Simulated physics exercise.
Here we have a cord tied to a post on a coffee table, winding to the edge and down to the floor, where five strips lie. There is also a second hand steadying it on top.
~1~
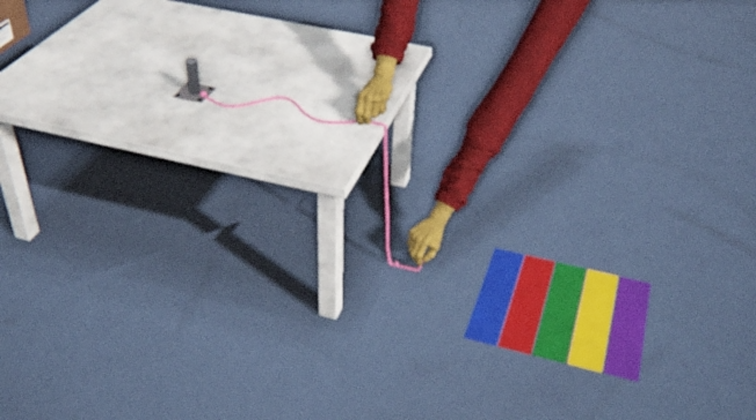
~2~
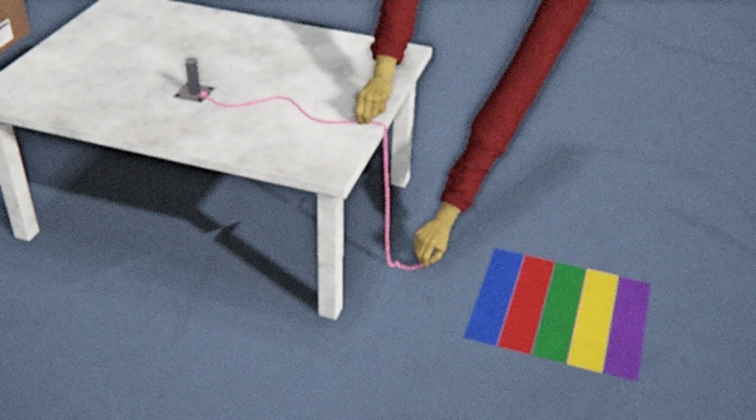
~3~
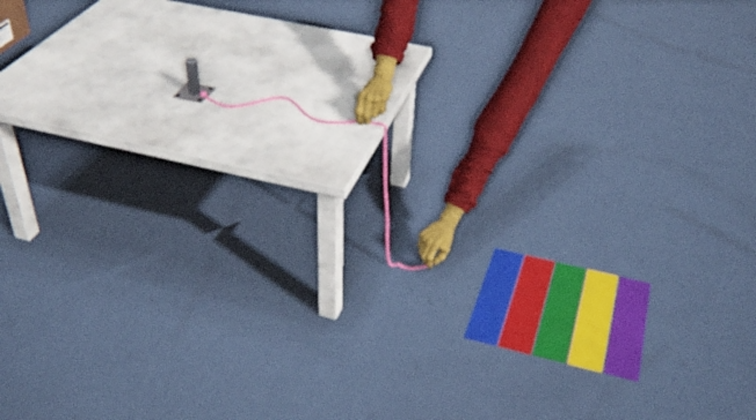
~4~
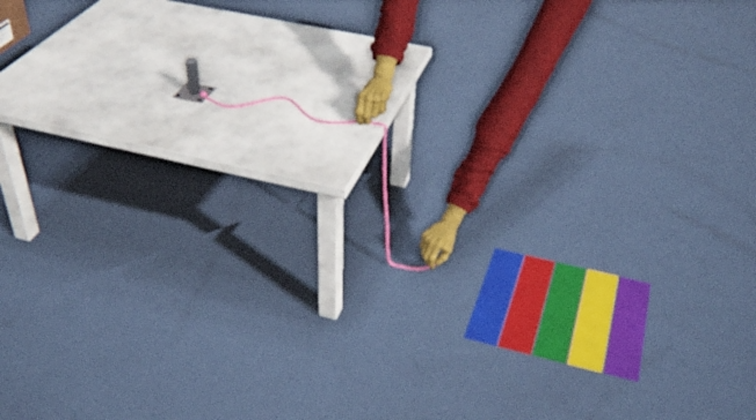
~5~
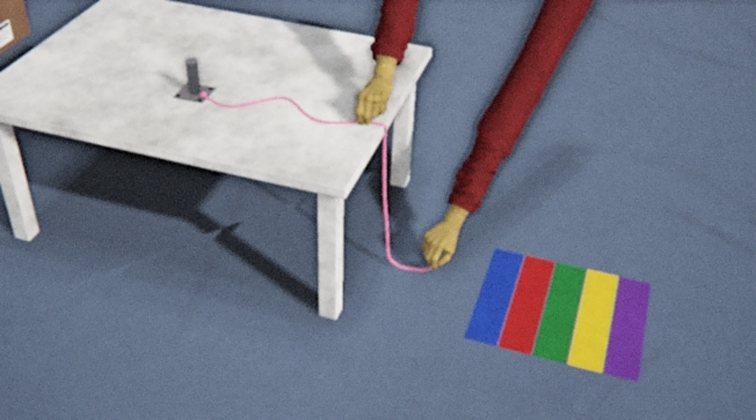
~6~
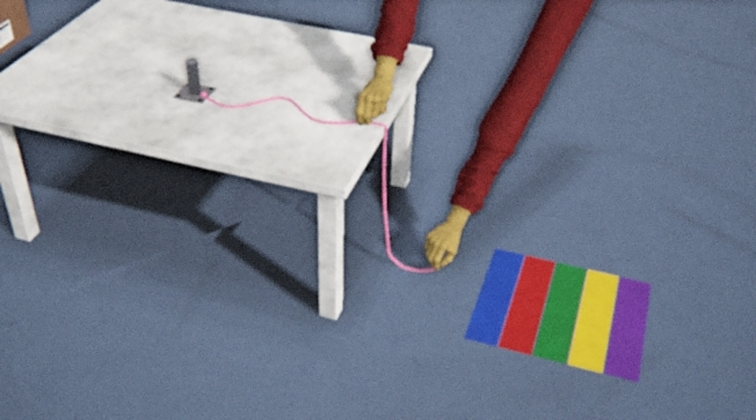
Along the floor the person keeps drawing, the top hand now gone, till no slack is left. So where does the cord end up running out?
Over green.
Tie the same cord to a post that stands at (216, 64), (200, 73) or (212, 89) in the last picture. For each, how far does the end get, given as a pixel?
The spots are near (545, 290), (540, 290) and (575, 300).
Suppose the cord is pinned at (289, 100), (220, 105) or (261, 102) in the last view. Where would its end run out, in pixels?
First (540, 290), next (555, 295), last (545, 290).
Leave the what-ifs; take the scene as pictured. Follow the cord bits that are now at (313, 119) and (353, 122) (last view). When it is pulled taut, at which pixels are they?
In that view they sit near (340, 118) and near (381, 126).
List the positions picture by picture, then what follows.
End (422, 261); blue (486, 324); red (519, 332); green (554, 341); yellow (588, 349); purple (624, 358), in the first picture.
End (428, 263); cord through (222, 105) (287, 99) (339, 123) (385, 147) (387, 203) (388, 255), in the second picture.
End (432, 264), in the third picture.
End (434, 265); cord through (222, 105) (287, 99) (339, 123) (384, 147) (385, 203) (388, 255), in the fourth picture.
End (437, 265), in the fifth picture.
End (439, 266); cord through (222, 106) (288, 99) (339, 123) (384, 147) (384, 203) (390, 255), in the sixth picture.
Soon after, end near (495, 279); over blue.
Then, end near (536, 289); over red.
At full stretch, end near (561, 295); over green. It gets as far as the green strip.
